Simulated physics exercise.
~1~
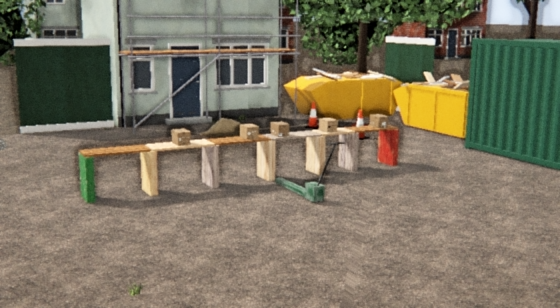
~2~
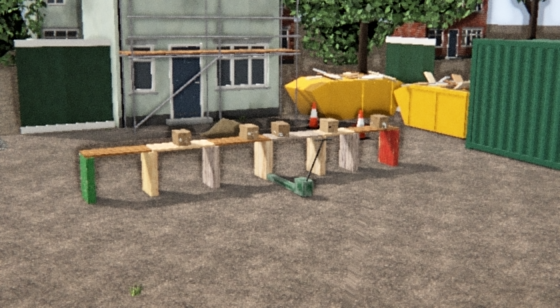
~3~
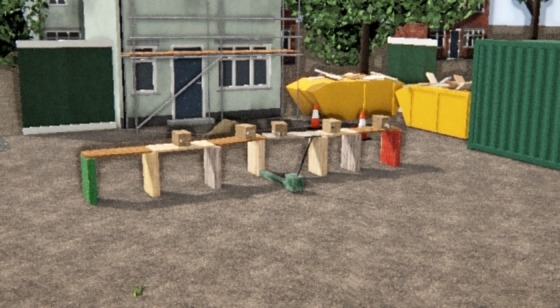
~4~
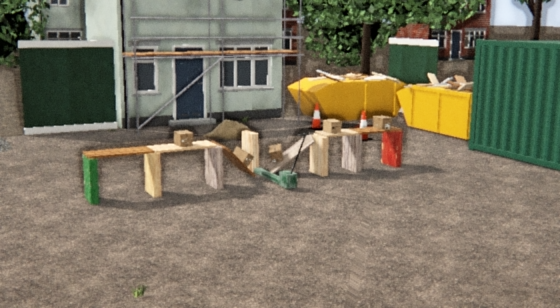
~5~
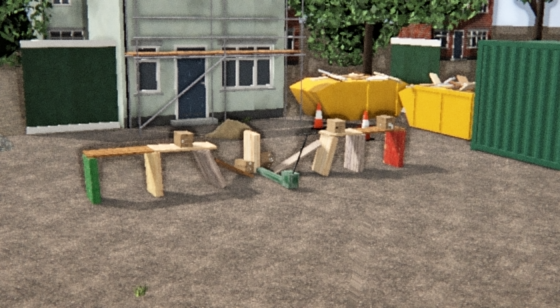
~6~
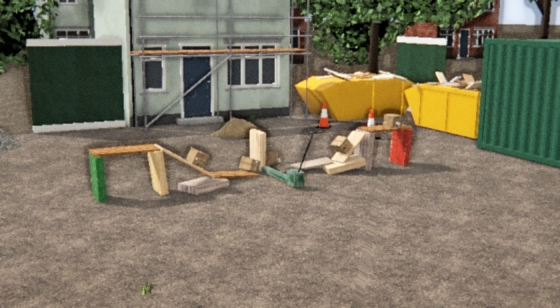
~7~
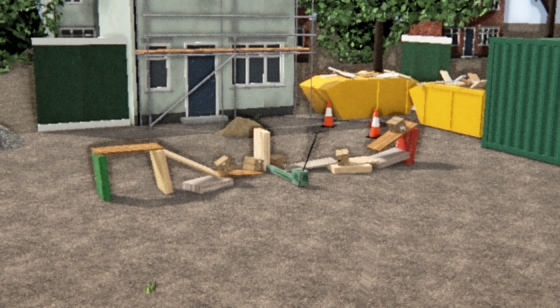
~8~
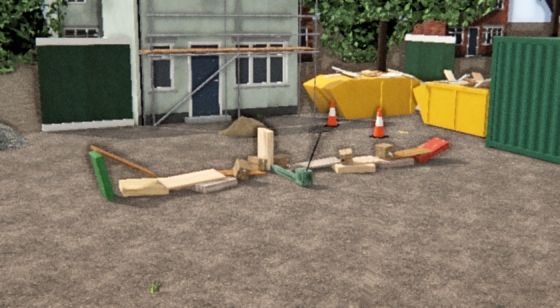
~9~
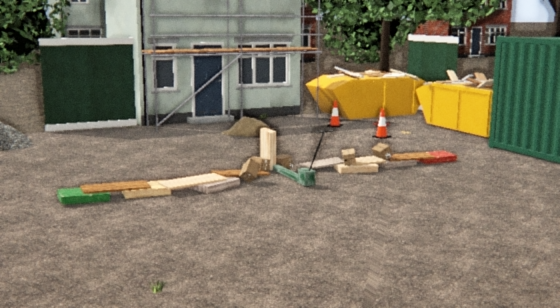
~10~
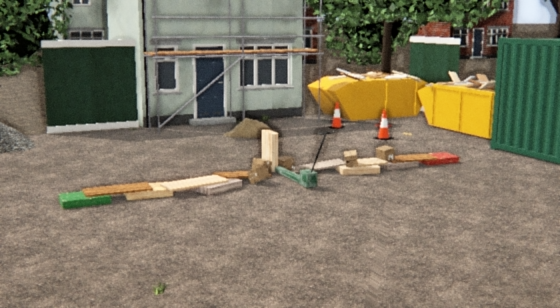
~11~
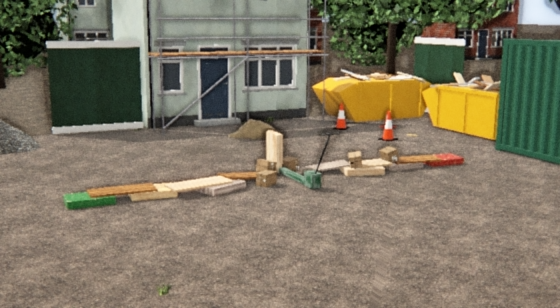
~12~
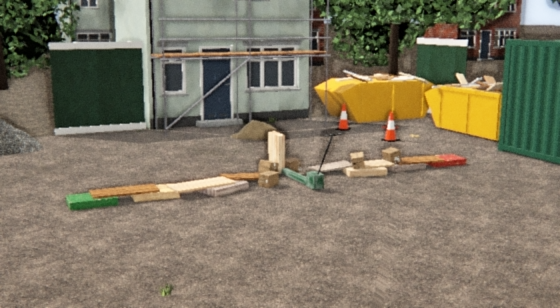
A green jack slides left against an upright beneath a long row of boards topped with blocks, and the middle gives way before the collapse spreads both ways, toppling the red upright and then the green one, leaving one pale upright standing among the scattered timber.
